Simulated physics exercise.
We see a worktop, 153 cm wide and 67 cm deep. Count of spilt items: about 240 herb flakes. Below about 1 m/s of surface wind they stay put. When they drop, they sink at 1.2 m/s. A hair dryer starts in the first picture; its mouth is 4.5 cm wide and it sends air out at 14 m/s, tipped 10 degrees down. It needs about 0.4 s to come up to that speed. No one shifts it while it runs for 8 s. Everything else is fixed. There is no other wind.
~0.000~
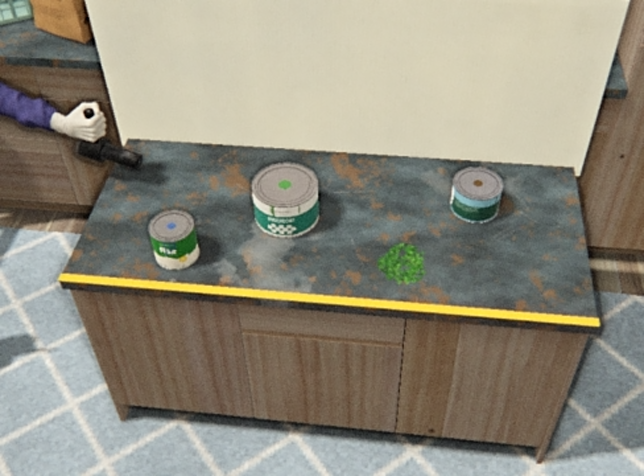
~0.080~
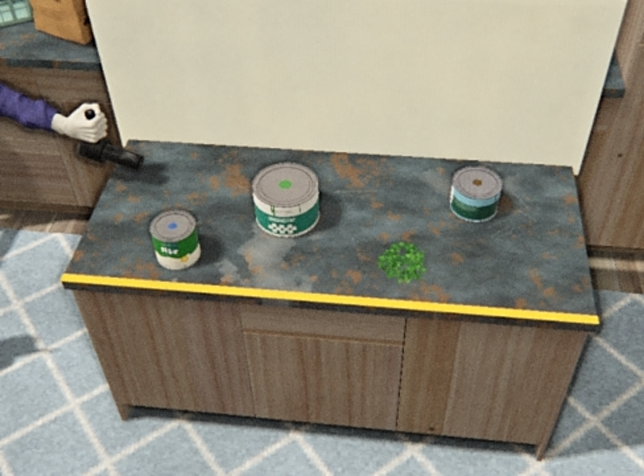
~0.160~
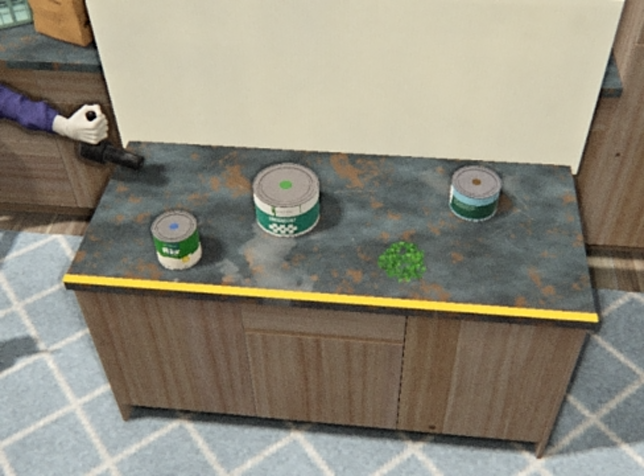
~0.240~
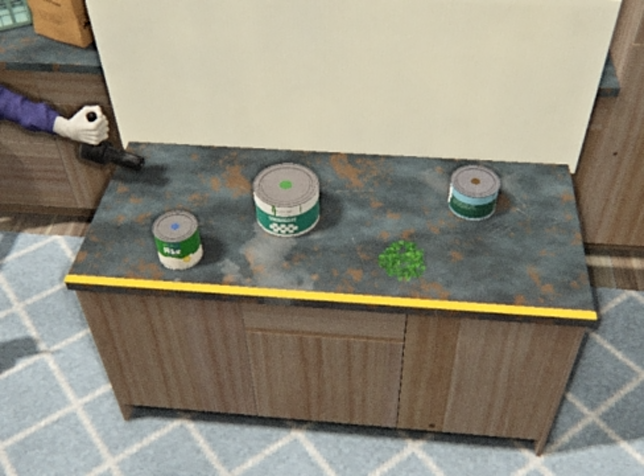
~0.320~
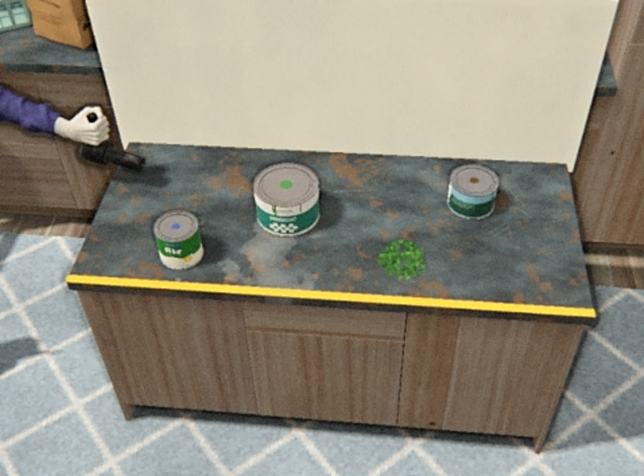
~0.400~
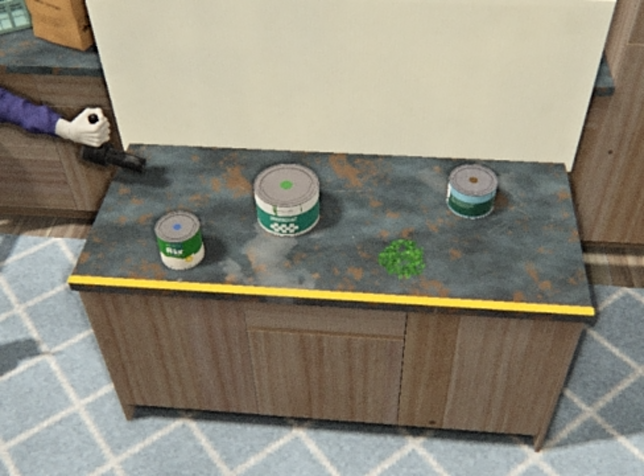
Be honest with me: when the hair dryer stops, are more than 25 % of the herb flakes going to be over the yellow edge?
No: Chances are the quarter threshold never gets crossed at that edge.
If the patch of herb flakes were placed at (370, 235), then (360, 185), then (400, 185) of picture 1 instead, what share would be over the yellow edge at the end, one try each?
Taking the three spots in order, you'd get around 0 percent, 0 percent and 0 percent.
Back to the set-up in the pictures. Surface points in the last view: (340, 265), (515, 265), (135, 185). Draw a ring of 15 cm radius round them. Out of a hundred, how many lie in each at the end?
15 %, 0 %, 0 %.
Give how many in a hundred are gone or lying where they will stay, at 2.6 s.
100 %.
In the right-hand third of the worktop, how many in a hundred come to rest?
Roughly 25 in a hundred.
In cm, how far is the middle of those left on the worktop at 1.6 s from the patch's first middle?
I'd guess near 0 cm.
After 1.6 s, 0 % are over the yellow edge; the middle of those still in play is near (403, 259); 100 % have settled or left.
After 2.6 s, 0 % are over the yellow edge; the middle of those still in play is near (403, 259); 100 % have settled or left.
After 4.4 s, 0 % are over the yellow edge; the middle of those still in play is near (403, 259); 100 % have settled or left.
After 8.0 s, at the end, 0 % are over the yellow edge; the middle of those still in play is near (403, 259).
